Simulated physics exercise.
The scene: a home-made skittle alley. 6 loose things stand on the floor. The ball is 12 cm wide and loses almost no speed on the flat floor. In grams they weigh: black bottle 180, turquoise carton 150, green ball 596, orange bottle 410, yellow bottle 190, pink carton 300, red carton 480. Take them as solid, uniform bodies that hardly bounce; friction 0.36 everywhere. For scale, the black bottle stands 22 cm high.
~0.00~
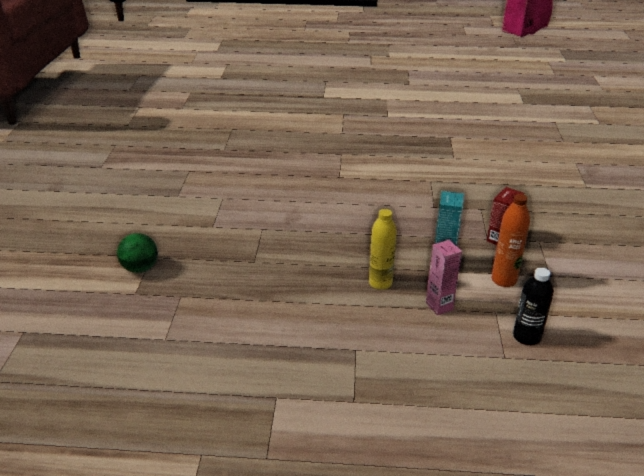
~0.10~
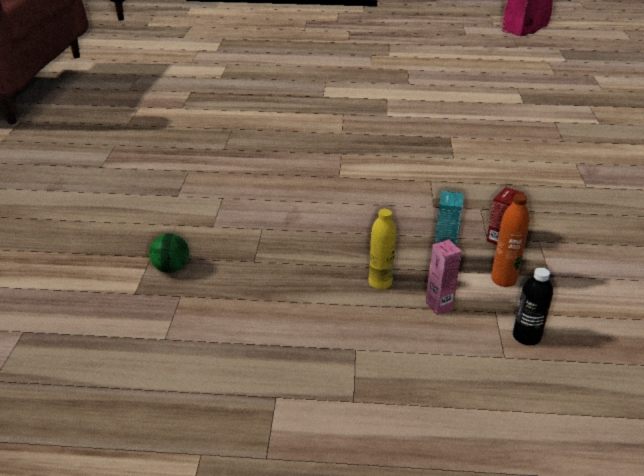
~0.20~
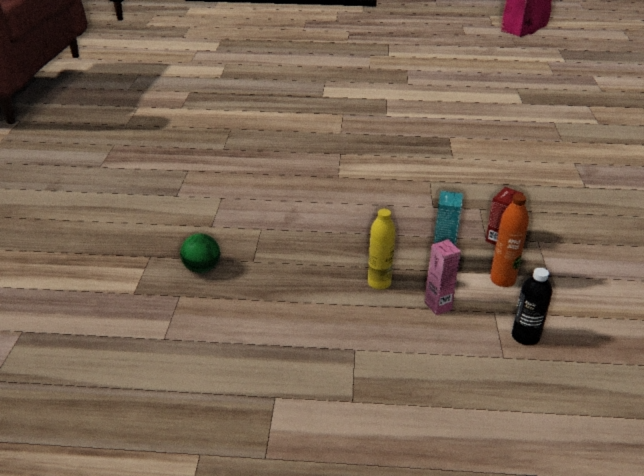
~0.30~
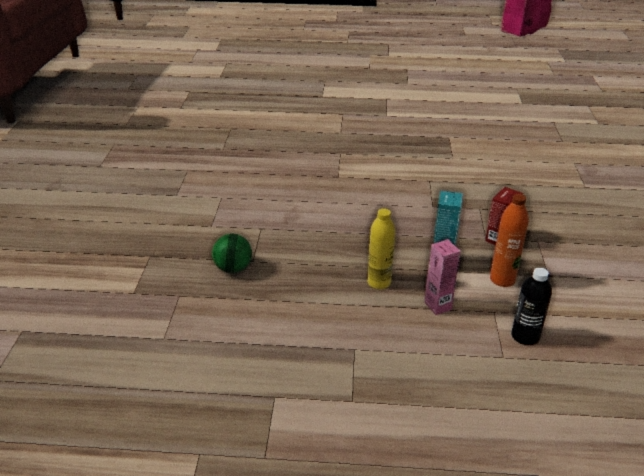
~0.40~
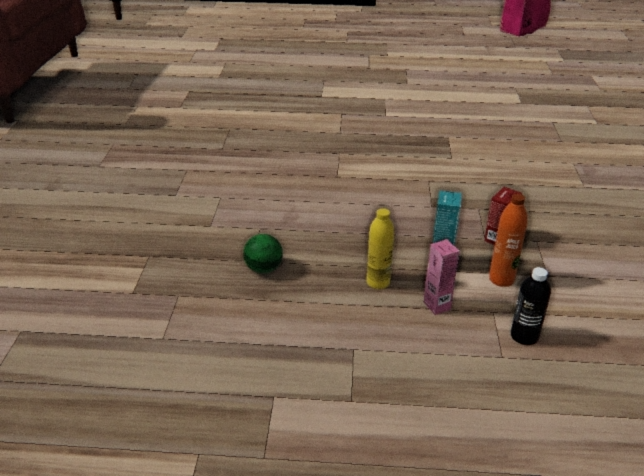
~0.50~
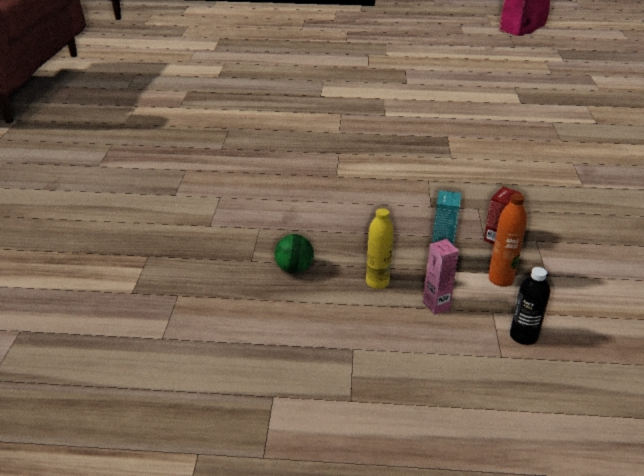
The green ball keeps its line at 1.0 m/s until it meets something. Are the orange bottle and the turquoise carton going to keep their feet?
The orange bottle stays upright and the turquoise carton tips over.
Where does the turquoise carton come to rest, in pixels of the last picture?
Around (538, 247).
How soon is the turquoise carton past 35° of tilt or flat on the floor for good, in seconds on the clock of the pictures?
At about 1.3 s.
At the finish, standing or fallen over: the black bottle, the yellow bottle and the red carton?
The black bottle is still upright; the yellow bottle tips over; the red carton keeps standing.
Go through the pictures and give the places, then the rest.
In the first picture, ball has run 0 cm; green ball (137, 253); orange bottle (512, 240); turquoise carton (447, 232).
In the second picture, ball has run 10 cm; green ball (169, 253); pink carton (443, 278).
In the third picture, ball has run 19 cm; green ball (200, 253); black bottle (533, 305).
In the fourth picture, ball has run 29 cm; green ball (232, 253); pink carton (442, 278).
In the fifth picture, ball has run 39 cm; green ball (263, 254); black bottle (532, 305).
In the sixth picture, ball has run 48 cm; green ball (294, 254); orange bottle (509, 240); turquoise carton (444, 232).
After 0.80 s, ball has run 74 cm; green ball near (380, 252); yellow bottle 6° off upright.
After 1.10 s, ball has run 92 cm; green ball near (439, 246); turquoise carton 9° off upright near (475, 227); yellow bottle 22° off upright.
After 1.70 s, ball has run 106 cm; green ball near (478, 236); turquoise carton on its side near (537, 247); yellow bottle 23° off upright.
In the end (4.0 s), toppled on the floor, turquoise carton and yellow bottle; the other 4 under 8 cm from the start. At the end, from the last picture's camera, orange bottle near (509, 240), turquoise carton near (538, 247).
